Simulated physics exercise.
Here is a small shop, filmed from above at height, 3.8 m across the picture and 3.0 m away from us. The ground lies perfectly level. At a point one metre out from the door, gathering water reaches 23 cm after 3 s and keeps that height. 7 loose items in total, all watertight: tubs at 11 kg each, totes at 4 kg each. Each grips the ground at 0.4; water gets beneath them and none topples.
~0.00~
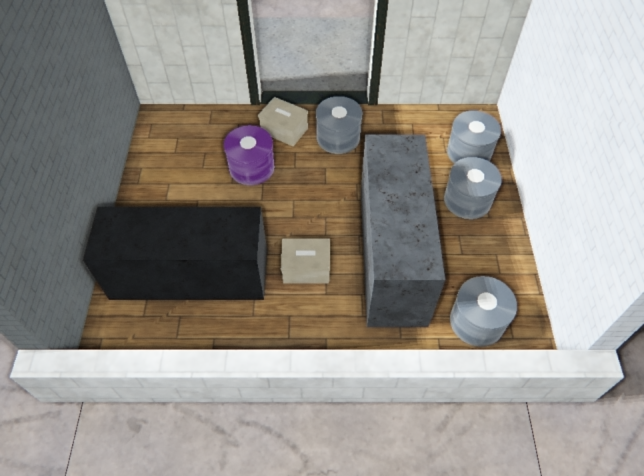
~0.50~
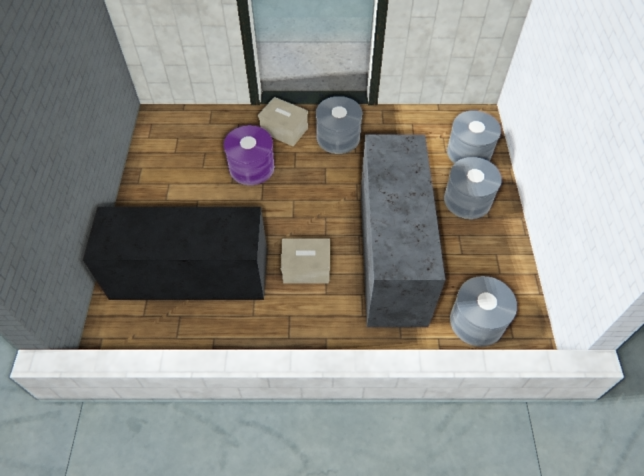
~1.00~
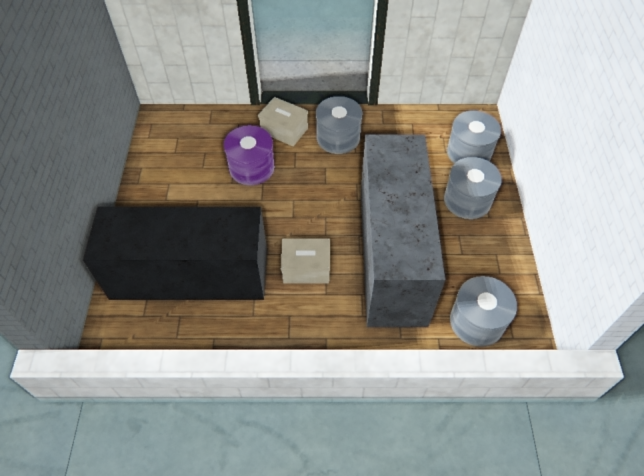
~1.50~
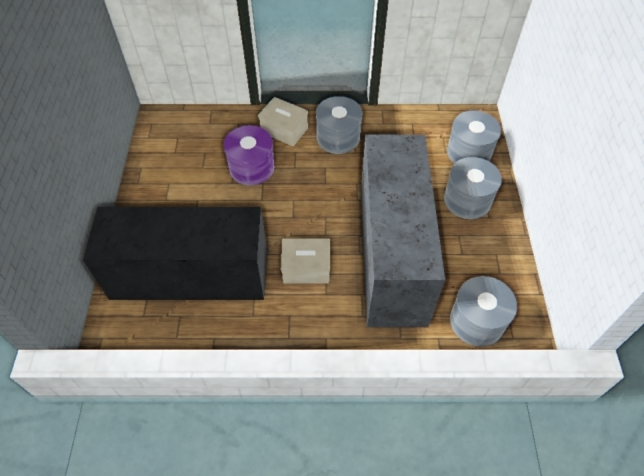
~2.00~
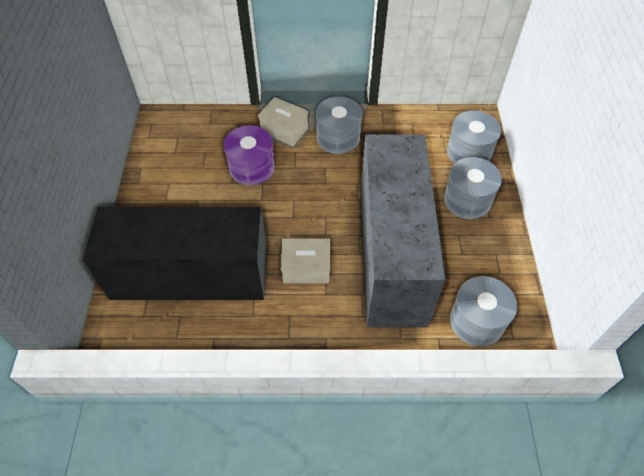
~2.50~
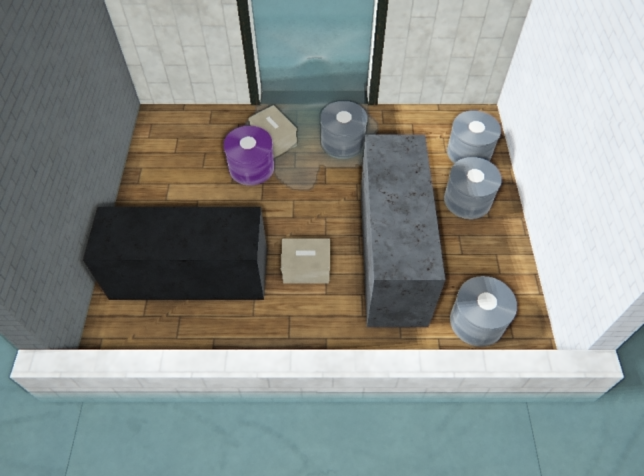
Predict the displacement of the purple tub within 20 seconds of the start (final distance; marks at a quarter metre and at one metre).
The purple tub: A small drift.
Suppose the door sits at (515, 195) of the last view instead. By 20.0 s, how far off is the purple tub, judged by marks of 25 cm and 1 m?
Then the purple tub moves a short way.
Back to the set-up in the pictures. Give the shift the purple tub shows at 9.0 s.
Roughly 5 cm by then.
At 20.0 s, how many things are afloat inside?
7 of them.
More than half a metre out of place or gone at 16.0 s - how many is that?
That would be 7.
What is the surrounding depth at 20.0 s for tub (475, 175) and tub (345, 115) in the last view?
Depth approx. 22 cm / 22 cm.
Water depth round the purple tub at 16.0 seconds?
Near 20 cm deep.
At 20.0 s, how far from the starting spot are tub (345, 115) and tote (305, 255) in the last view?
250 cm, 100 cm.
After 4.0 s the purple tub is near (208, 179), 0.5 m from its start, aground; 0 afloat.
After 9.0 s the purple tub is near (249, 137), 0.1 m from its start, afloat; 7 afloat.
After 16.0 s the purple tub is near (156, 170), 0.9 m from its start, afloat; 7 afloat.
After 20.0 s the purple tub is near (288, 139), 0.4 m from its start, afloat; 7 afloat.
